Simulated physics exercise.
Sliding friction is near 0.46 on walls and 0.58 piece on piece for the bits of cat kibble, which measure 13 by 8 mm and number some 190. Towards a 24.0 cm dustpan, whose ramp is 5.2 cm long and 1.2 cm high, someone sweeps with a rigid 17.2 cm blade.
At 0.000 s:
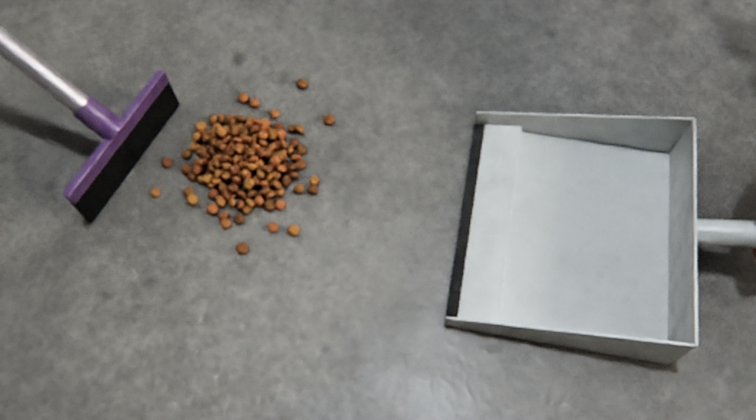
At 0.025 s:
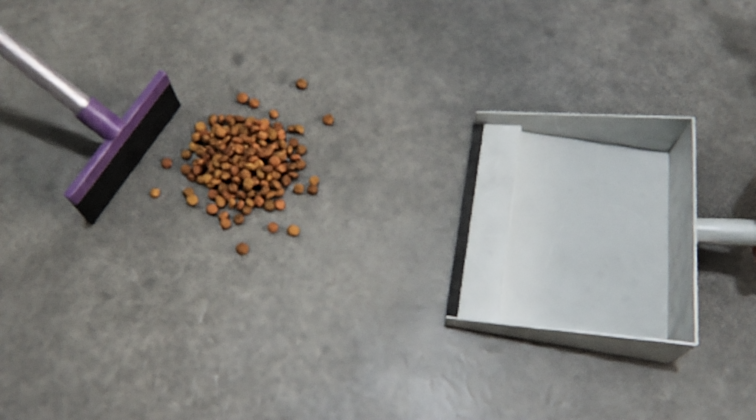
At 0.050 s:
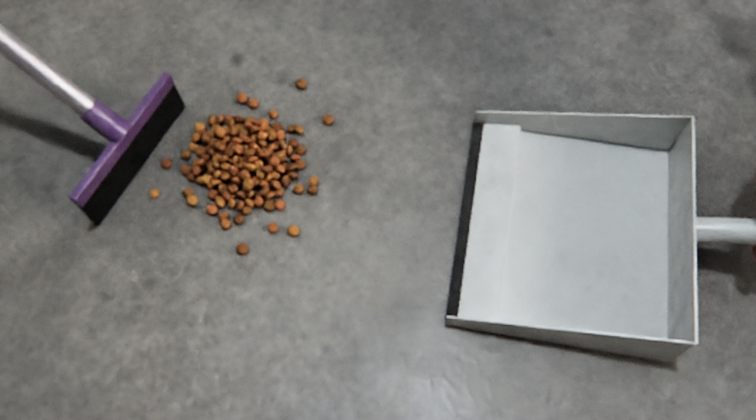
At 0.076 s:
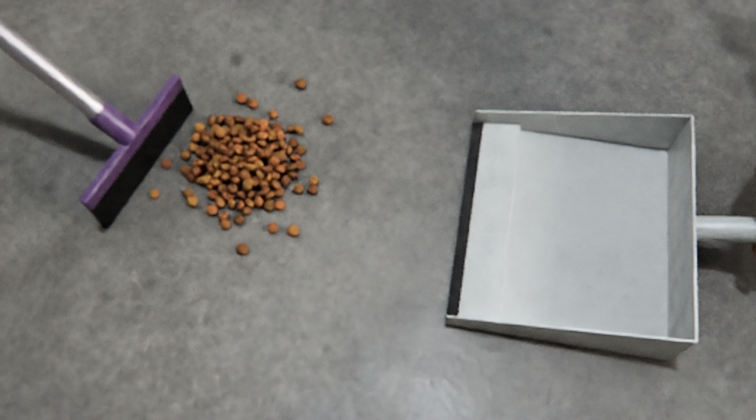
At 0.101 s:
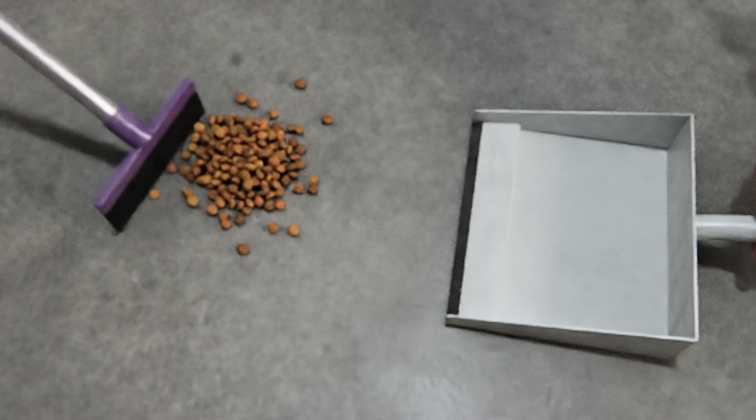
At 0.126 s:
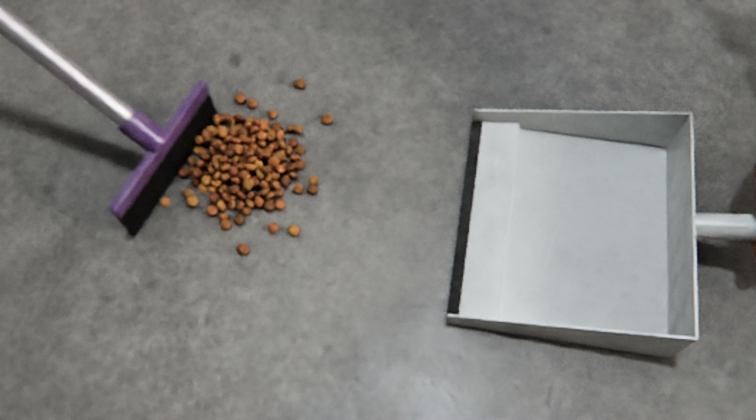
On a grey floor, a purple squeegee-like blade slides right into the near edge of a brown kibble pile, a grey dustpan opposite.
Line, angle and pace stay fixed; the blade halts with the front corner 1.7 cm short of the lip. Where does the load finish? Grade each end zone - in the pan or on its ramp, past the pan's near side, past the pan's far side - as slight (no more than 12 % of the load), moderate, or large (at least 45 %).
Pan - moderate. Near side - slight. Far side - slight.
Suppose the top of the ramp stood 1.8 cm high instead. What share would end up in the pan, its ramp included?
Estimate with the new ramp: Some 20 in a hundred.
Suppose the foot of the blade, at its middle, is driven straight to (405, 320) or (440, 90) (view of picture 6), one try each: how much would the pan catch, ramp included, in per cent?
I'd expect around 15 percent, then around 0 percent.
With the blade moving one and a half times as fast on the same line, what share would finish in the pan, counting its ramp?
Share: About 40 %.
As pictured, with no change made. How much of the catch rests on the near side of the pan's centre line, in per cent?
Around 50 percent.
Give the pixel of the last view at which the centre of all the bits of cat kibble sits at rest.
Approximately (444, 223) in the last picture.
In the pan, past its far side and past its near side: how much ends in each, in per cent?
Final shares - pan: 20%, near side: 5%, far side: 5%.
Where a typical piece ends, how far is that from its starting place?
Median shift: Approx. 24 cm.
After 0.34 s, middle of the blade 18 cm from the lip; 0 % over the lip, far side 5 %, near side 0 %.
After 0.48 s, middle of the blade 8 cm from the lip; 0 % over the lip, far side 5 %, near side 5 %.
Then, at 0.74 s, middle of the blade 4 cm from the lip; 25 % over the lip, far side 5 %, near side 5 %.
At rest (1.2 s), pan 20 %, near side 5 %, far side 5 %, in front of the lip or behind the blade 70 %.
